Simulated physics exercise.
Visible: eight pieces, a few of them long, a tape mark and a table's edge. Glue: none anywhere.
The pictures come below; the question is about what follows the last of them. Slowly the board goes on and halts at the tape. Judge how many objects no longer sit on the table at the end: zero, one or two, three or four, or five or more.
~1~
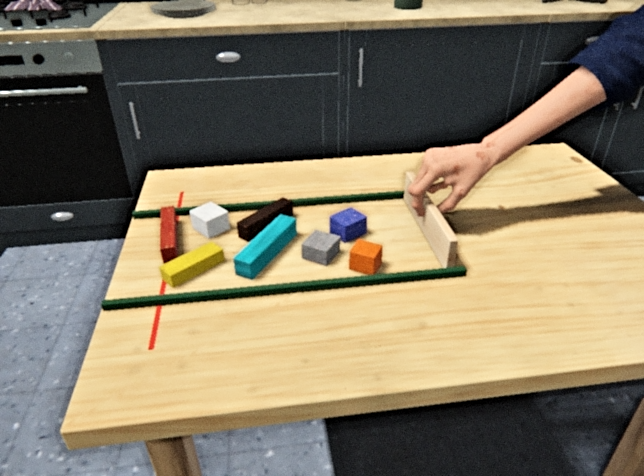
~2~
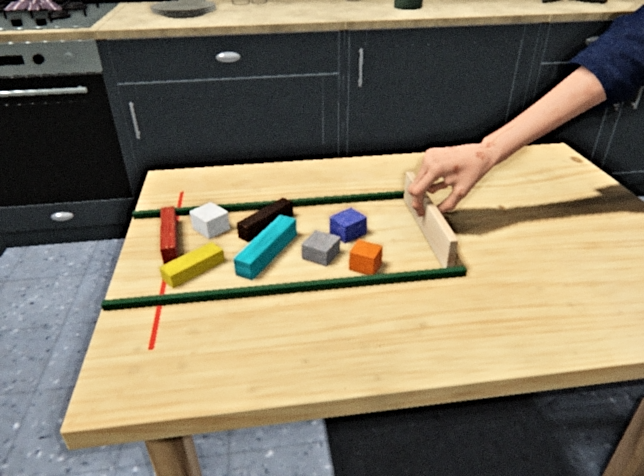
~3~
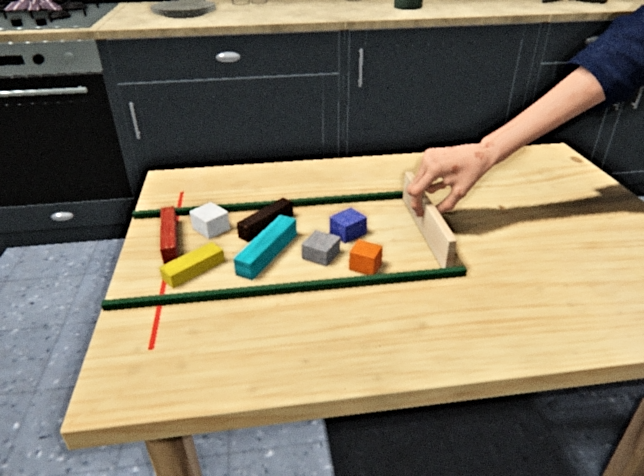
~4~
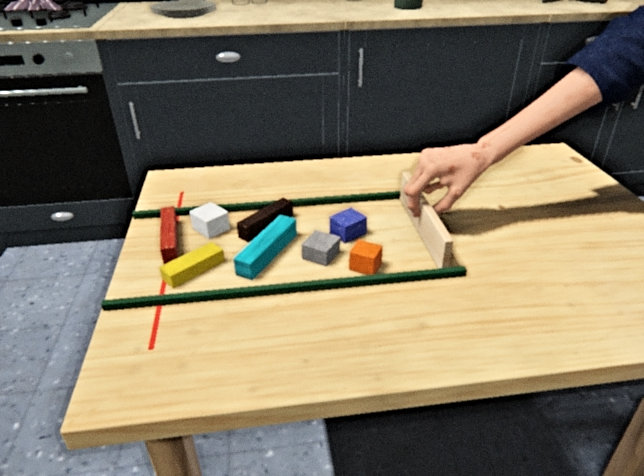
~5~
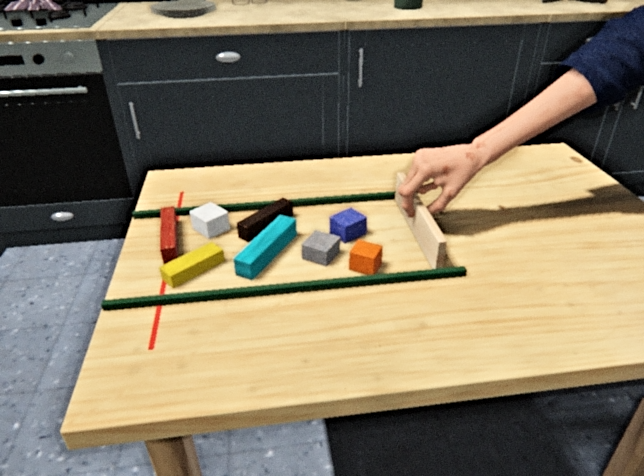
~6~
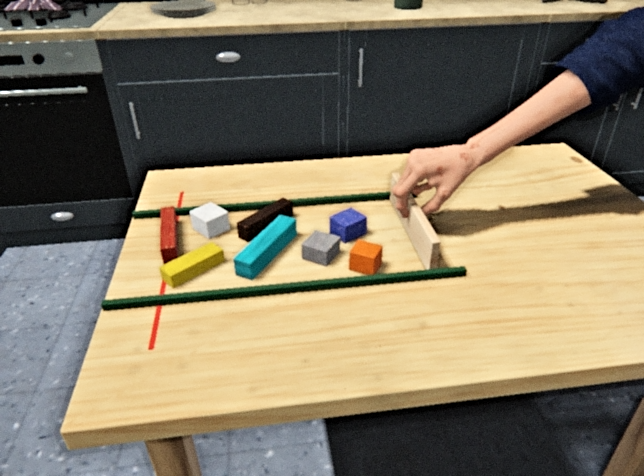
No longer on the table: Three or four.
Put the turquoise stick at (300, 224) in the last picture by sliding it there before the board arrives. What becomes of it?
So it does not drop, then.
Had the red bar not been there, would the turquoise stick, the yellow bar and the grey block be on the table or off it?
I'd say the turquoise stick stays where it is, the yellow bar ends up down, and the grey block stays where it is.
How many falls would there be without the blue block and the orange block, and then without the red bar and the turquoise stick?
Tally per try: 2 / 0.
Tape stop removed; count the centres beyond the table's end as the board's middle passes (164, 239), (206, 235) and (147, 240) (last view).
Place by place: 3, 0 and 5.
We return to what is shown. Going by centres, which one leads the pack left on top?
Answer: The turquoise stick.
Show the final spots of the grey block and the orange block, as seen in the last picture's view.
Around (151, 258) and around (146, 283).
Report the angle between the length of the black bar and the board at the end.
Near 60 degrees.
A little later, none off yet; red bar at rest near (169, 234); yellow bar at rest near (193, 264); white block at rest near (210, 220).
When it is over, the number that fall off is three or four; down, white block, yellow bar and red bar.
